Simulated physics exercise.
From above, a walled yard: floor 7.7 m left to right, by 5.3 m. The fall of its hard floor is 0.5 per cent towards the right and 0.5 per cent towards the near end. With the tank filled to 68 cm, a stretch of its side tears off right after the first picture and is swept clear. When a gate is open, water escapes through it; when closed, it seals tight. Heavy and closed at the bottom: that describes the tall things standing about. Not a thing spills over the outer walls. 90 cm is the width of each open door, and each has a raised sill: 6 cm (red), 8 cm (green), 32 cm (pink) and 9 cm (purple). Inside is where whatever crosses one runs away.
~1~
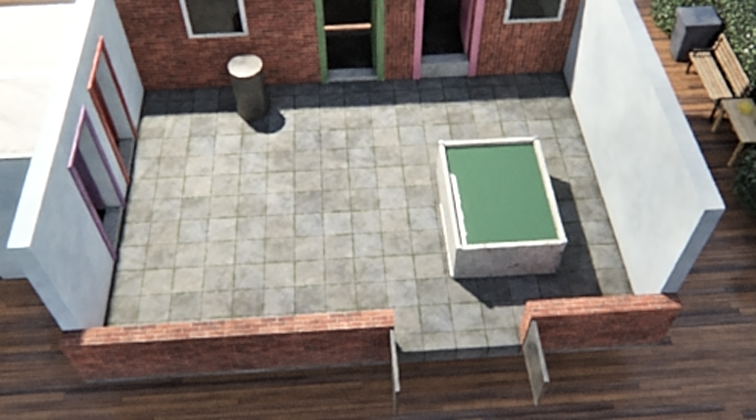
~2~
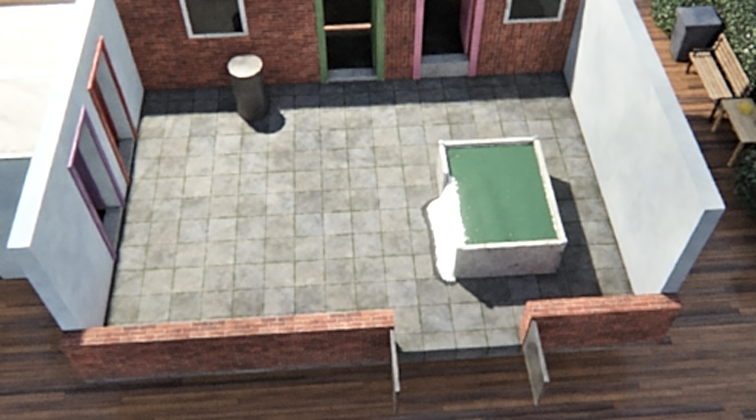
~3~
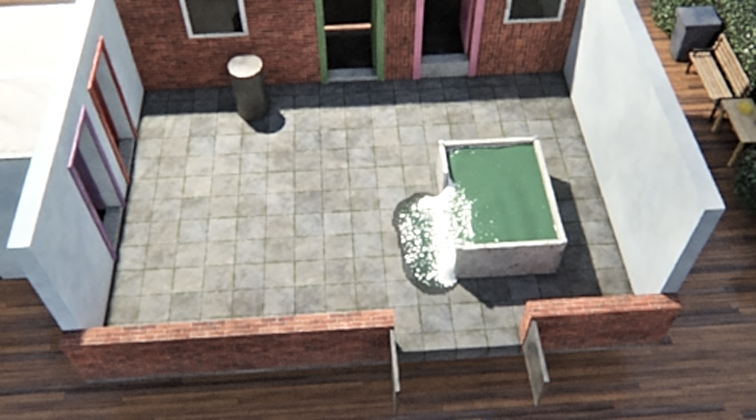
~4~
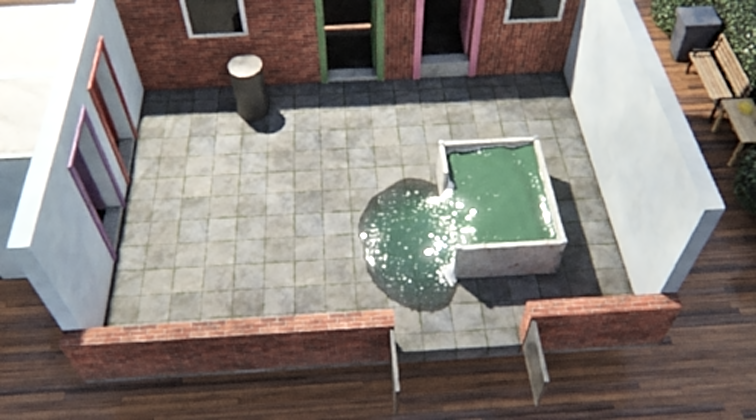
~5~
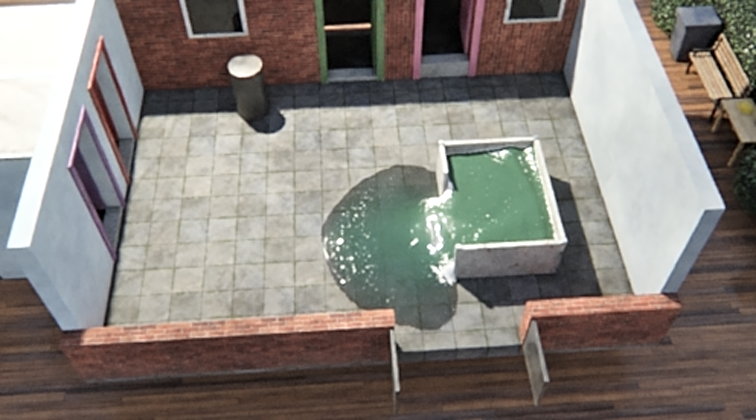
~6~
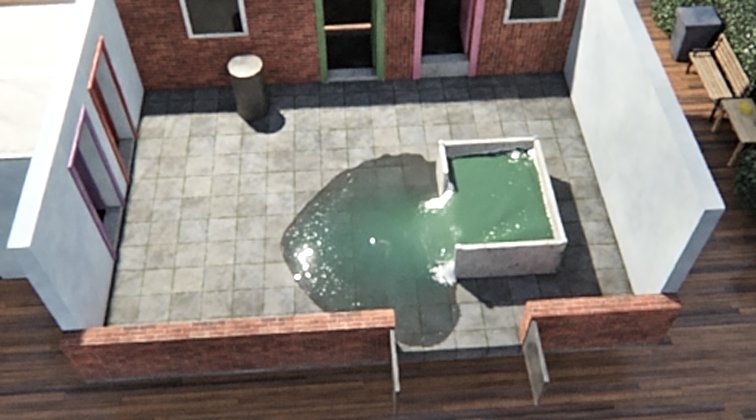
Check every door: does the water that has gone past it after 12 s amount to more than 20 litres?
Outcome: The red door breaches the limit; the green door never breaches the limit; the pink door never breaches the limit; the purple door breaches the limit.
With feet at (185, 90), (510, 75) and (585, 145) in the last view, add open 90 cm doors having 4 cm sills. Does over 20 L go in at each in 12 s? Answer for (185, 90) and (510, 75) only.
First door beyond the limit, second door short of the limit.
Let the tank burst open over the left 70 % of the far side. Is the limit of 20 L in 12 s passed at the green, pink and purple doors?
Green exceeds; pink falls short; purple falls short.
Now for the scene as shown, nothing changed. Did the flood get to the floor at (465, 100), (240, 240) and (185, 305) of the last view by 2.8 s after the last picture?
Respectively: Was missed, got hit, got hit.
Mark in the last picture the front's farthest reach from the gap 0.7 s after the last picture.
Near (125, 277).
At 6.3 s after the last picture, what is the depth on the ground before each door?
Red 7 cm, green 5 cm, pink 2 cm, purple 7 cm.
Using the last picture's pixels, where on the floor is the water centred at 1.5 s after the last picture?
I'd say somewhere around (349, 247).
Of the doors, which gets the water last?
Pink.
Then, 0.7 s after the last picture water covers 35 % of the floor and is deepest (28 cm) near (436, 250); red door not reached, green door not reached, pink door not reached, purple door not reached.
Then, 1.5 s after the last picture water covers 50 % of the floor and is deepest (44 cm) near (103, 331); red door not reached, green door not reached, pink door not reached, purple door 19 cm at the sill, 14 L in.
Then, 2.8 s after the last picture water covers 55 % of the floor and is deepest (24 cm) near (99, 354); red door 11 cm at the sill, 19 L in, green door not reached, pink door not reached, purple door 17 cm at the sill, 61 L in.
Then, 6.3 s after the last picture water covers 65 % of the floor and is deepest (14 cm) near (138, 129); red door 7 cm at the sill, 36 L in, green door 5 cm at the sill, 0 L in, pink door 2 cm at the sill, 0 L in, purple door 7 cm at the sill, 80 L in.
Then, 11.3 s after the last picture water covers 95 % of the floor and is deepest (11 cm) near (562, 87); red door 4 cm at the sill, 51 L in, green door 3 cm at the sill, 0 L in, pink door 3 cm at the sill, 0 L in, purple door 4 cm at the sill, 80 L in.
